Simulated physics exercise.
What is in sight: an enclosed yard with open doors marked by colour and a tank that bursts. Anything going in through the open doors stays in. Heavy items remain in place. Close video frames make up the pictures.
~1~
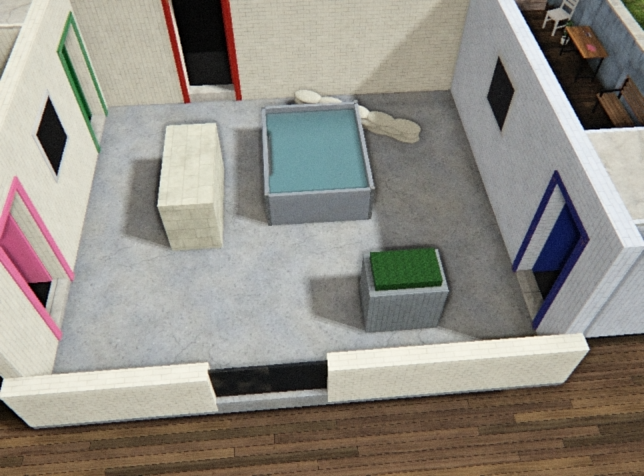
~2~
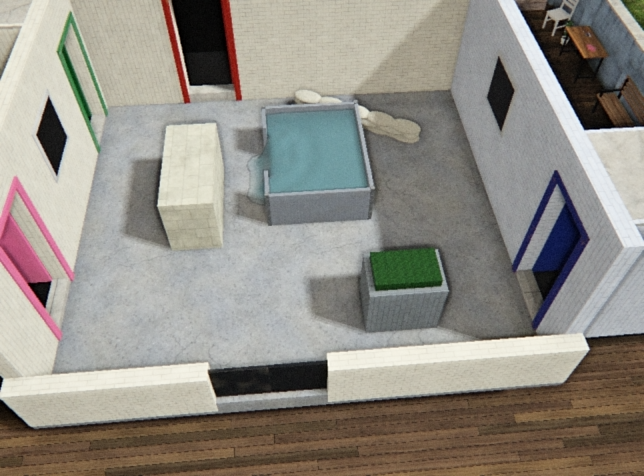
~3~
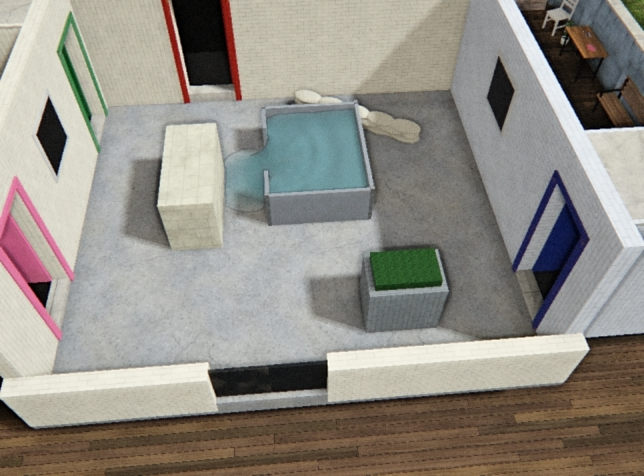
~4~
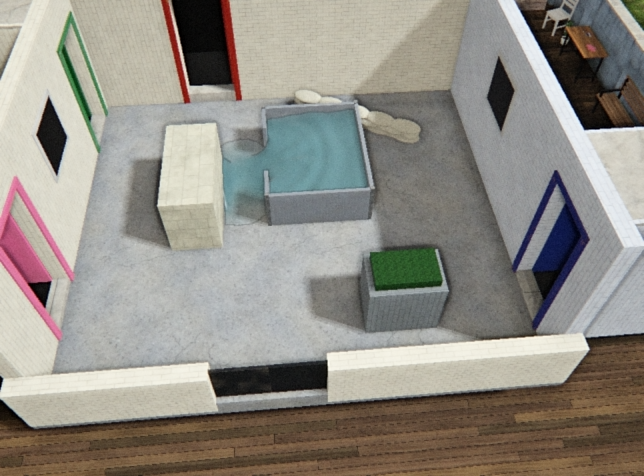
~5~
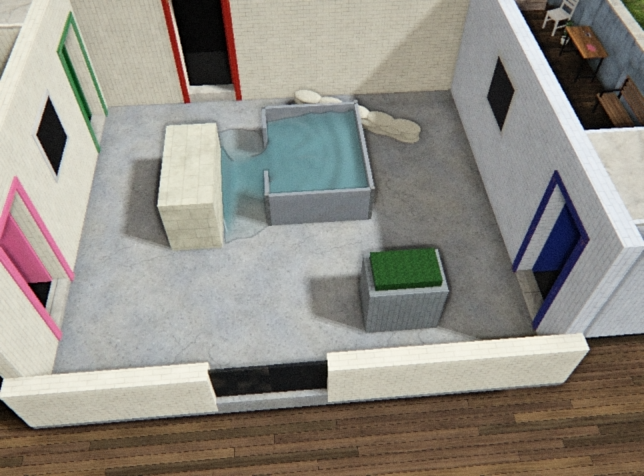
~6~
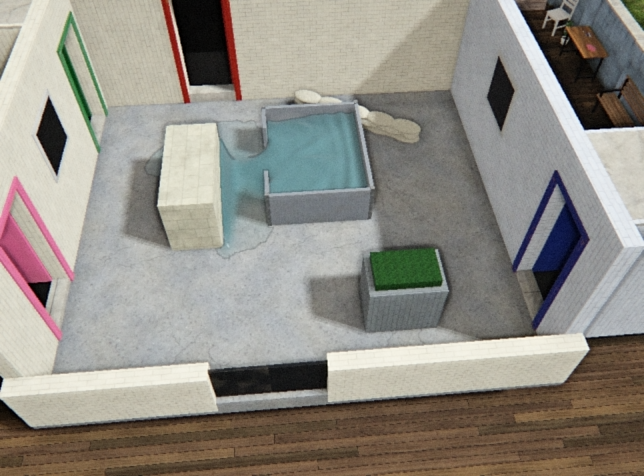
To begin with, a grey tank full of blue-green water stands still in a pale-walled room, between a cream block and a green-topped box. Water then pours through a gap in its left side and reaches the block, spreads along it toward the viewer, and finally shows thinly beyond its far side.
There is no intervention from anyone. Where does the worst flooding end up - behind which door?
Behind the green door.
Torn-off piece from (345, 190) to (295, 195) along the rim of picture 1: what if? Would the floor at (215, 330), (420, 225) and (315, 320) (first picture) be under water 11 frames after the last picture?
Going through them one by one, I'd call them sodden, spared and sodden.
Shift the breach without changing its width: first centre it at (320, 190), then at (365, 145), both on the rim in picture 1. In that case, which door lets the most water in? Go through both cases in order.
First the one in blue, then the one in blue.
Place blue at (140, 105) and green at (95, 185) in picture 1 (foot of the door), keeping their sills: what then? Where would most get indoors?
Looks like it's the blue one.
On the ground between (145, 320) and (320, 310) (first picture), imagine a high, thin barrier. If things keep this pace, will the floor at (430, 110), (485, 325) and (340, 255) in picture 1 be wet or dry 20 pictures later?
Going through them in order, I get high and dry, high and dry and inundated.
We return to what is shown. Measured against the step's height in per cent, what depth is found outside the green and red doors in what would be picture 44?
Roughly 150 % and 50 %, respectively.
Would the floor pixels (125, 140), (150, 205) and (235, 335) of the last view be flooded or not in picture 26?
Well, in the order you listed them: Inundated, next not wetted, last inundated.
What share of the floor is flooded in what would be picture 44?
Estimate: Some 75 in a hundred.
A moment on, water covers 25 % of the floor; pink door not reached, red door wet at the sill, nothing in, blue door not reached, green door wet at the sill, nothing in.
Next, water covers 40 % of the floor; pink door not reached, red door a trickle in, blue door not reached, green door a trickle in.
Then, water covers 50 % of the floor; pink door not reached, red door a trickle in, blue door not reached, green door a lot in.
Later, water covers 75 % of the floor; pink door wet at the sill, nothing in, red door a trickle in, blue door a trickle in, green door a lot in.
In the end, water covers 95 % of the floor; pink door wet at the sill, nothing in, red door a trickle in, blue door a trickle in, green door a lot in; the green door has let in the most.
